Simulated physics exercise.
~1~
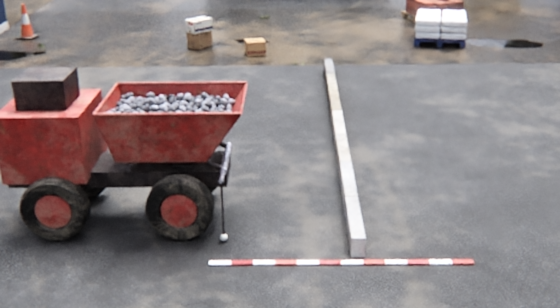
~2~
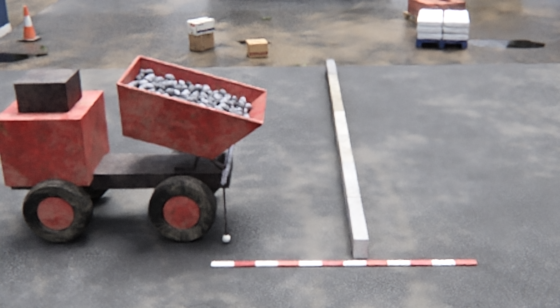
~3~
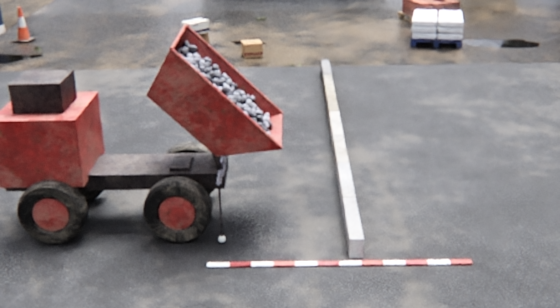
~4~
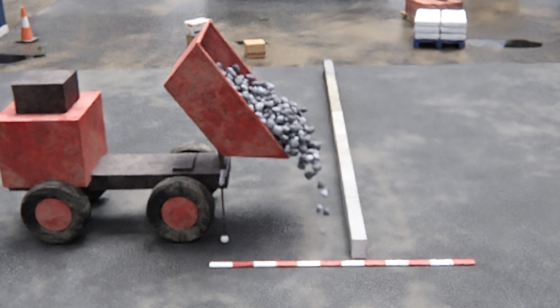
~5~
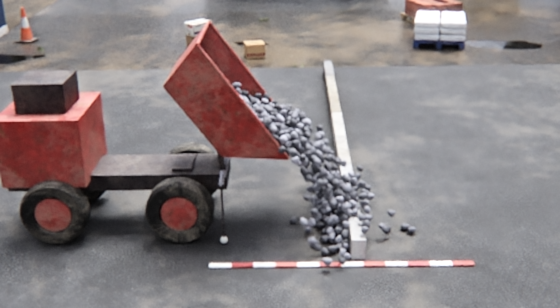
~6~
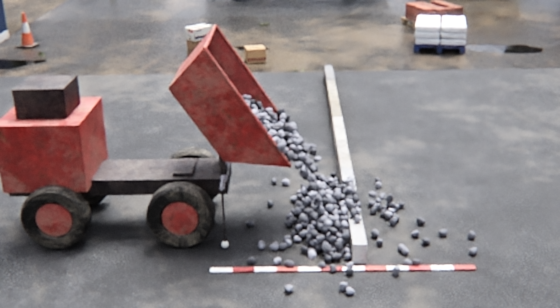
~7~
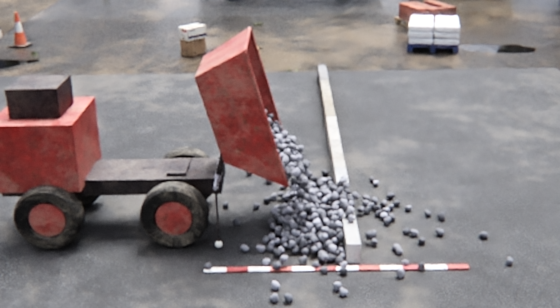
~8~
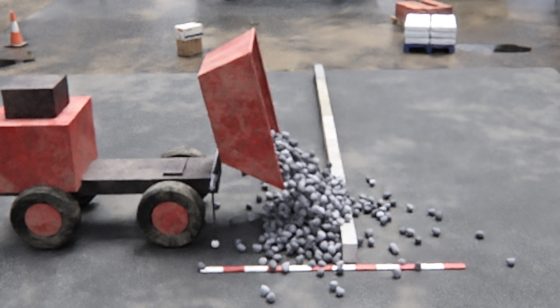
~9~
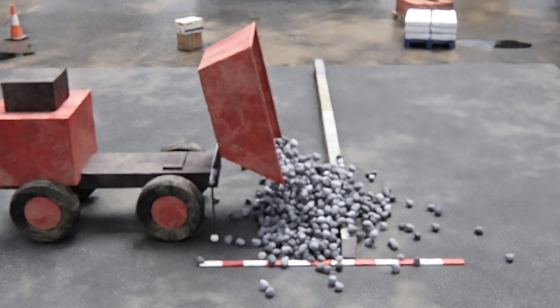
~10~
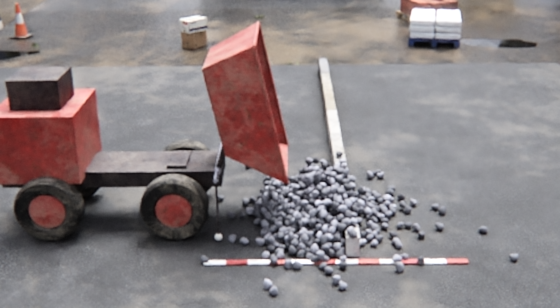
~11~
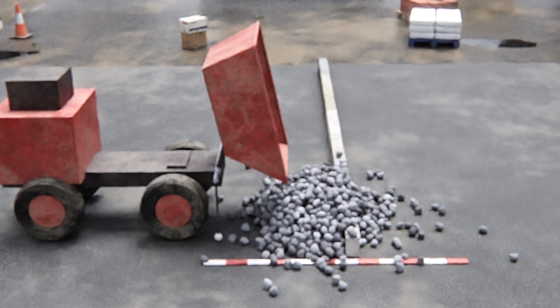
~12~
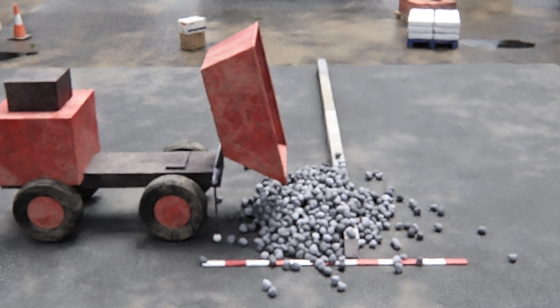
A red skip full of round grey stones sits level on a small dumper at the left, facing a pale kerb that runs across dark, flat ground. The skip tips steadily up to the right, and at first the stones stay inside. Once it is steep, they spill over the lower lip and pile against the kerb, a few scattering beyond it and past the red-and-white staff. The skip pauses, then tips steeper still, and the rest slide out. It ends raised and still above a broad heap that buries the kerb's near end, with most stones on the dumper's side.
